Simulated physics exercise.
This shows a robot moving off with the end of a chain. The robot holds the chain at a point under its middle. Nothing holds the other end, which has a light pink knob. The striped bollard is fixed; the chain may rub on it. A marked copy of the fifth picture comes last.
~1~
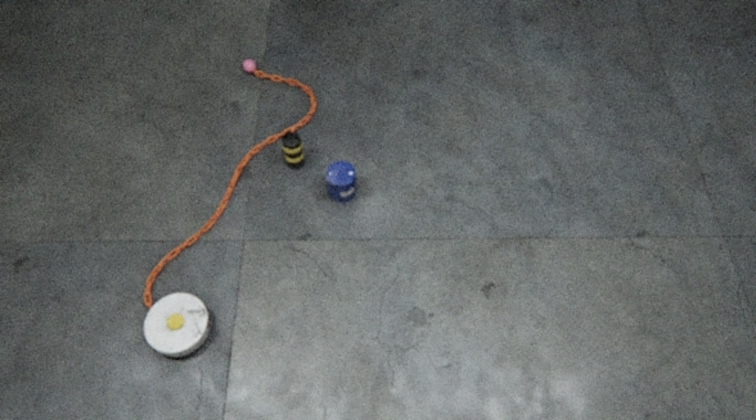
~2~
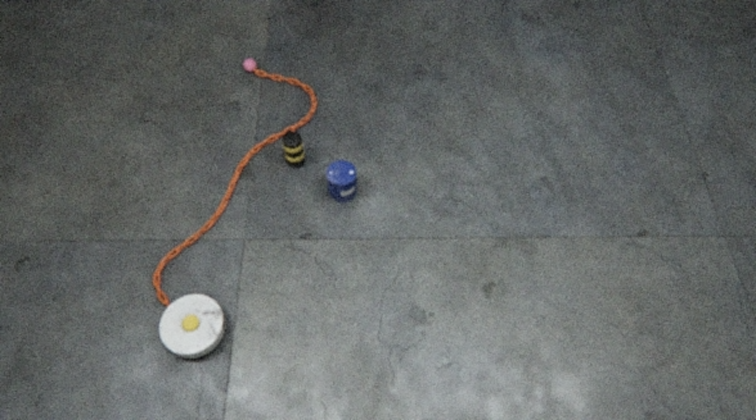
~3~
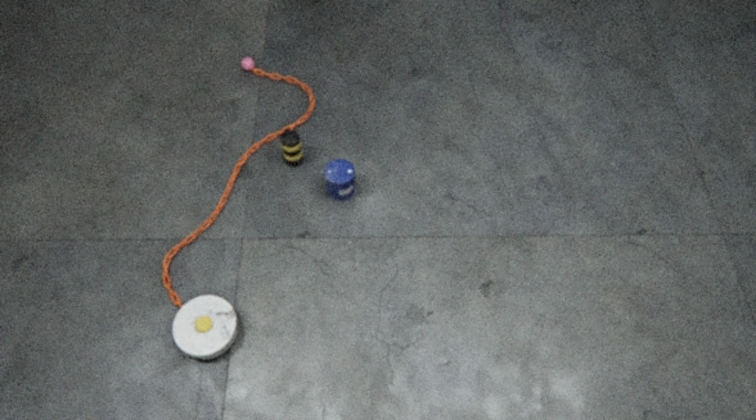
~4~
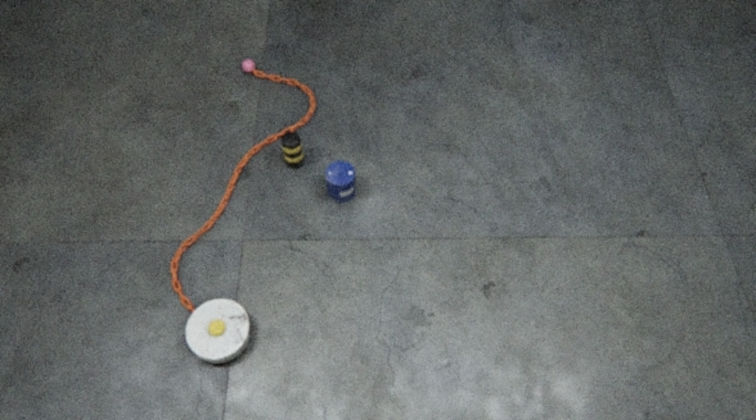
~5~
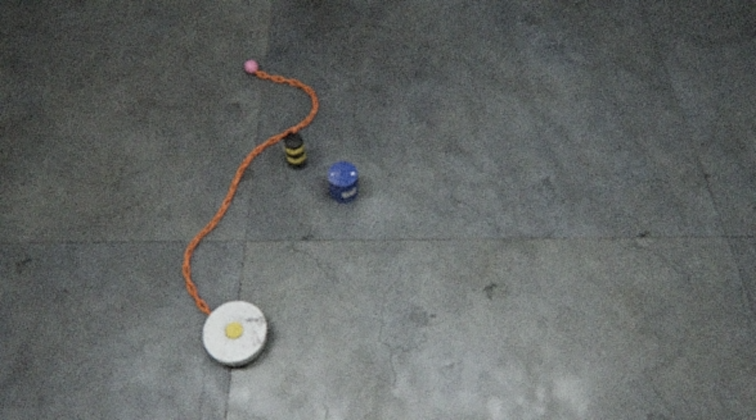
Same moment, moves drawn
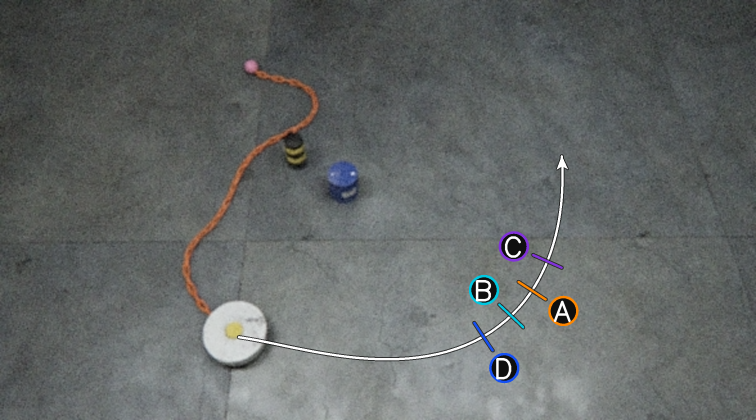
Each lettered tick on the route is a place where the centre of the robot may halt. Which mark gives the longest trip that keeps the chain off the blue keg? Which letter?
Stop at C.
On the marked copy, A at (532, 291); B at (511, 316); C at (547, 261); D at (483, 336); the route from (239, 337) via (491, 332) to (562, 156).
With C. Early on, robot (365, 355), middle of the chain (266, 182), free end (251, 67).
Further on, robot (489, 331), middle of the chain (309, 204), free end (252, 67).
At the end, robot (550, 257), middle of the chain (335, 207), free end (259, 71); only the bollard has been touched, if anything.
As for the rest, A is safe but short; B is safe but short; D is safe but short.
